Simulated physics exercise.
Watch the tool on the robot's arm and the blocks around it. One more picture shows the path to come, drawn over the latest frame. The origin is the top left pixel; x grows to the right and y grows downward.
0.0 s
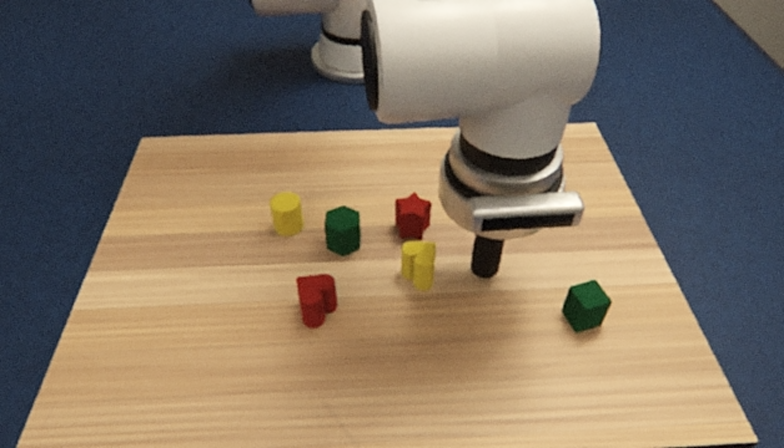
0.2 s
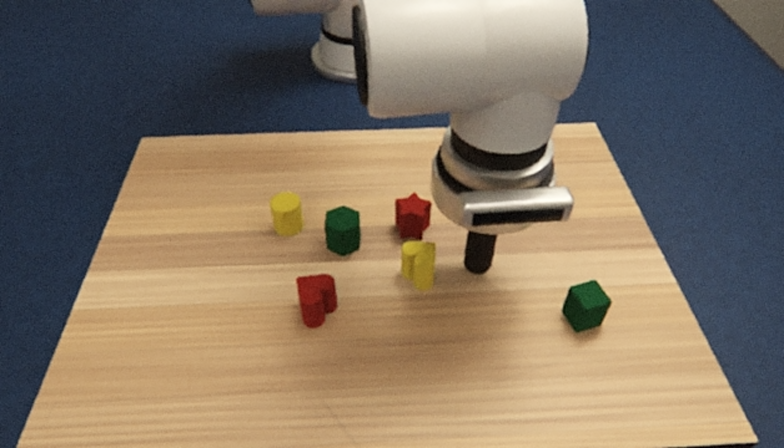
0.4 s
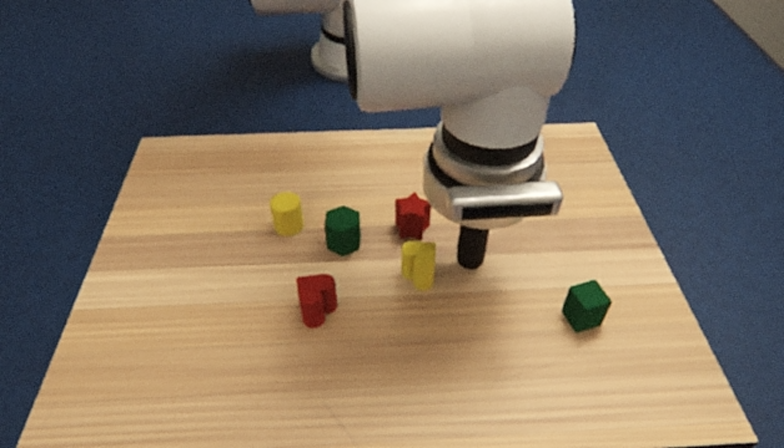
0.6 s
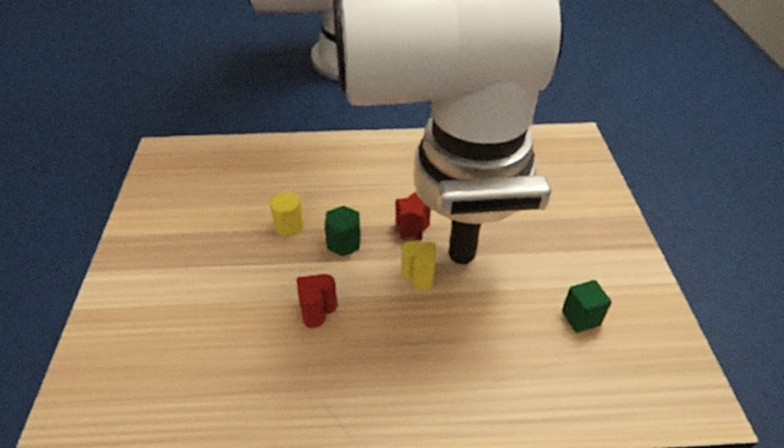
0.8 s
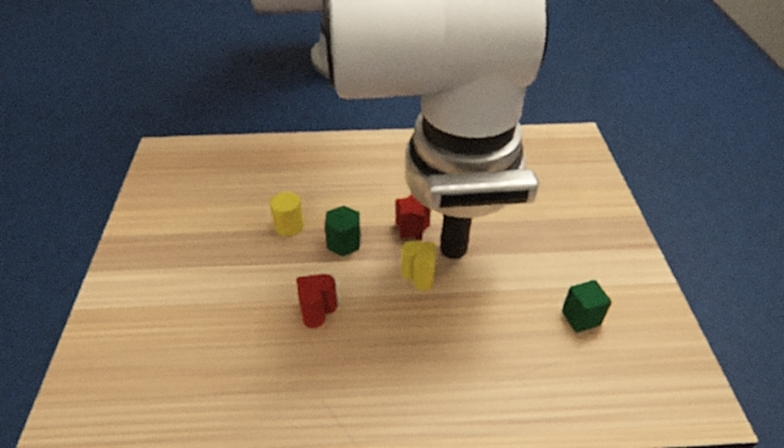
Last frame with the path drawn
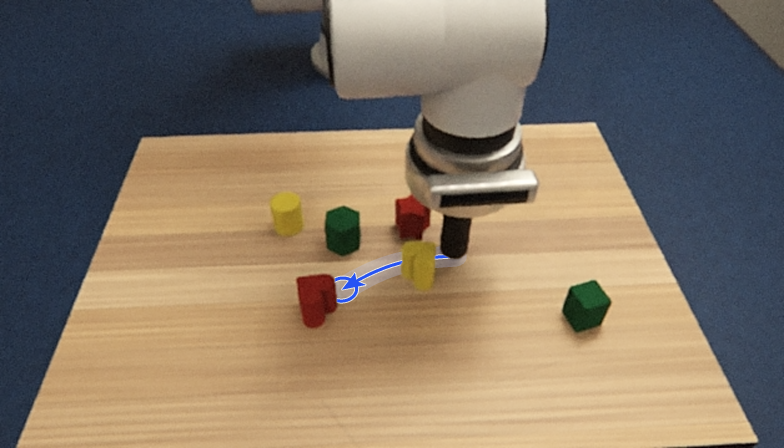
In this clip, a white robot arm with a black tool moves slowly left and slightly toward the back of a wooden board, nearing the red star-shaped and yellow heart blocks, while all the colored blocks stay still.
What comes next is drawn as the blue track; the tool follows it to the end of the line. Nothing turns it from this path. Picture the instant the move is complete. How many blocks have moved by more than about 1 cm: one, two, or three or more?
Here I'd predict a lone block moving more than 1 cm.
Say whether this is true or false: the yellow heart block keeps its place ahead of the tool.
Verdict: False.
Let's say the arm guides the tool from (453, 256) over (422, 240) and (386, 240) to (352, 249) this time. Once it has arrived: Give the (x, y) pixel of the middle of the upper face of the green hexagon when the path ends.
Around pixel (320, 218).
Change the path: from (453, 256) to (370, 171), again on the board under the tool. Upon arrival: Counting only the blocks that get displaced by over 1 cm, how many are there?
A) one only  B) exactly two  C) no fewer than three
My pick is A.
Drawn move, from (453, 256) through (414, 260) and (377, 271) to (342, 289).
The first path, step by step. One third of the way, tool (413, 254); yellow heart block (415, 258).
Two thirds of the way, tool (376, 265); yellow heart block (412, 260), turned 15° anticlockwise.
At the end, tool (342, 283); red heart block still; yellow heart block (412, 260), turned 15° anticlockwise.
